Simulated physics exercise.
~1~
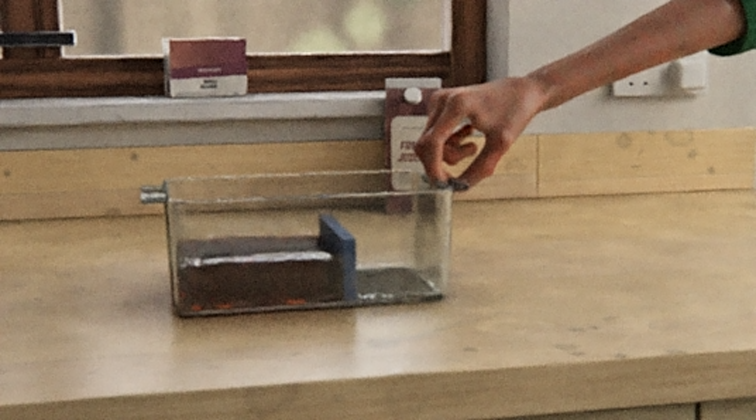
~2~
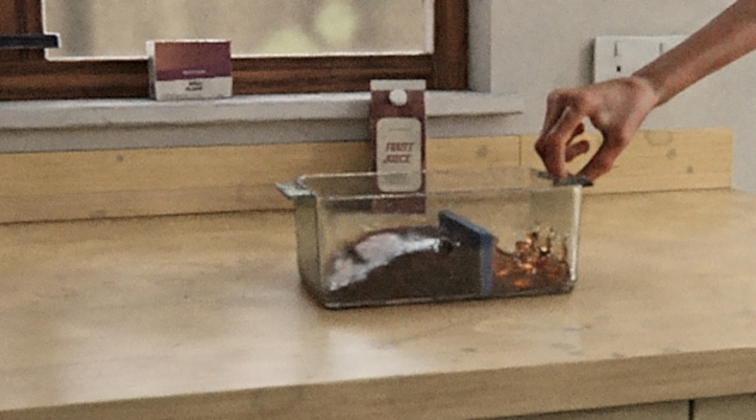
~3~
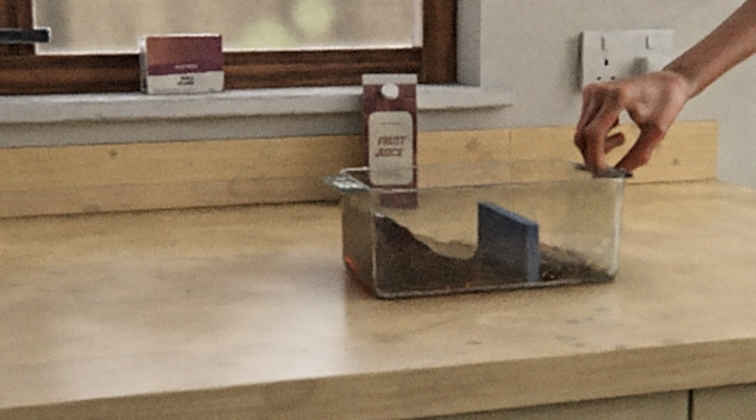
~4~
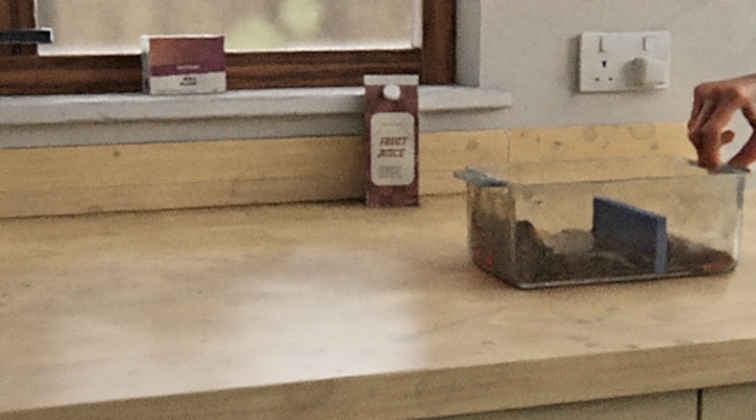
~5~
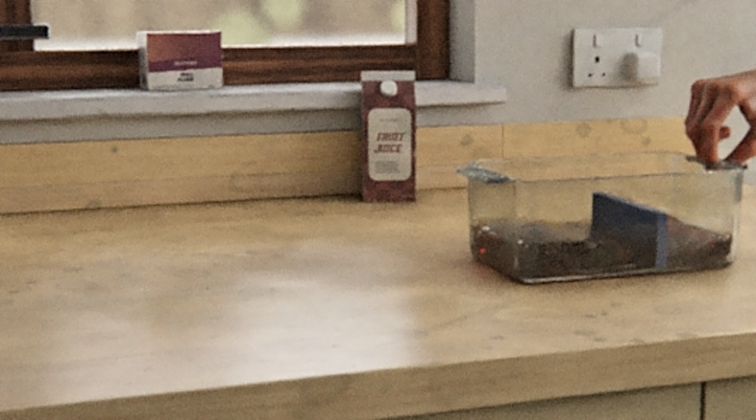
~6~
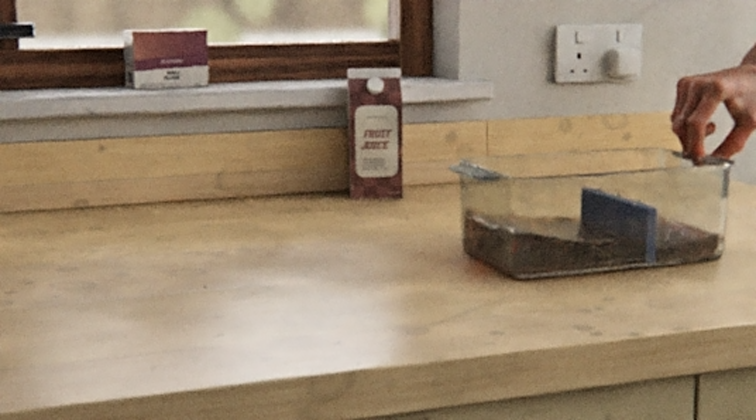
A clear oblong tub with a blue divider and dark liquid in its left part is pulled right by a hand along a wooden counter, past a juice carton; the liquid sloshes and spills over the divider, ending with some in both parts.
